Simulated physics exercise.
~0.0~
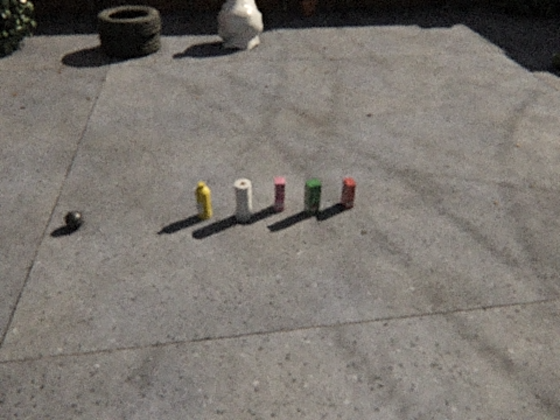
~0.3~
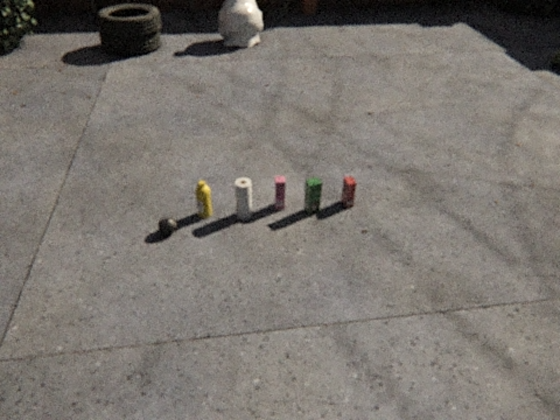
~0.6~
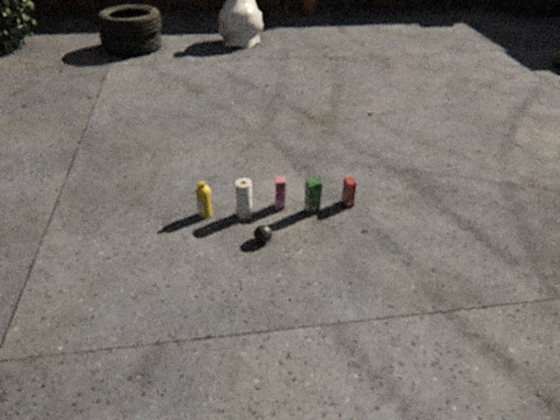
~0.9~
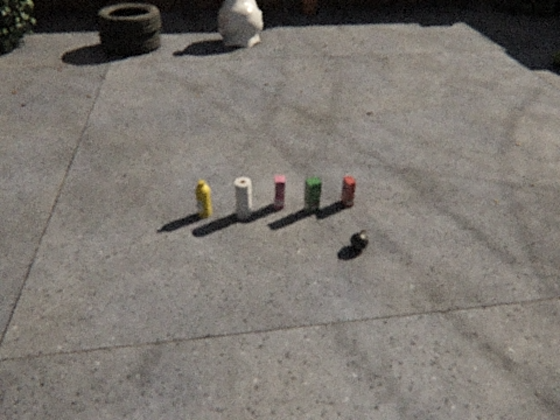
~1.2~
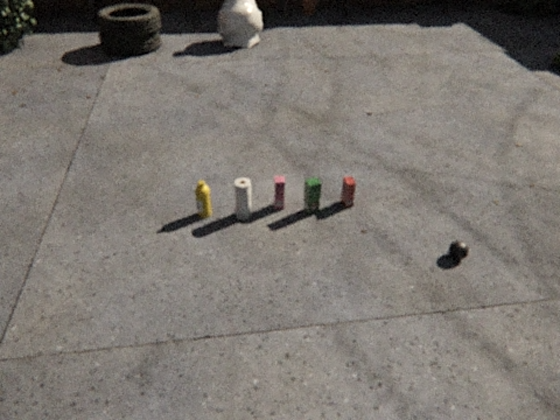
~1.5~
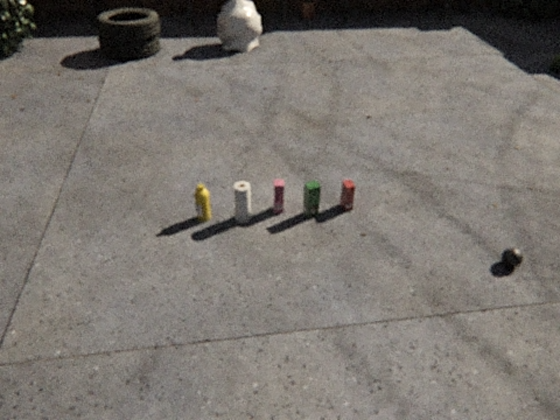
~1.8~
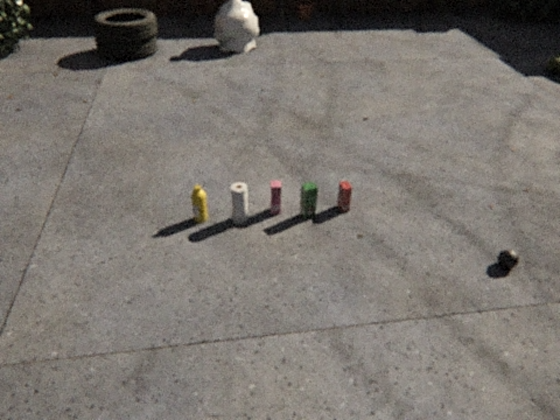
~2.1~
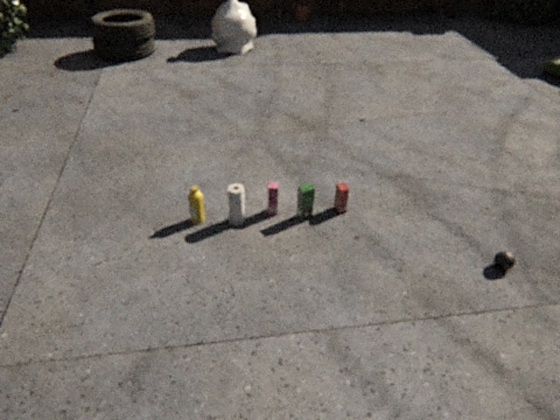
At the start, a small black ball sits at the left on a sunlit, level paved floor, with a yellow bottle, a white roll, and pink, green and red cartons standing in a row near the middle. The ball rolls to the right, nearing the yellow bottle. It carries on in front of the row, past the white roll and the cartons, touching none of them. It then travels beyond the red carton toward the right side and comes to rest there. At the end, all five items are still upright in their places.
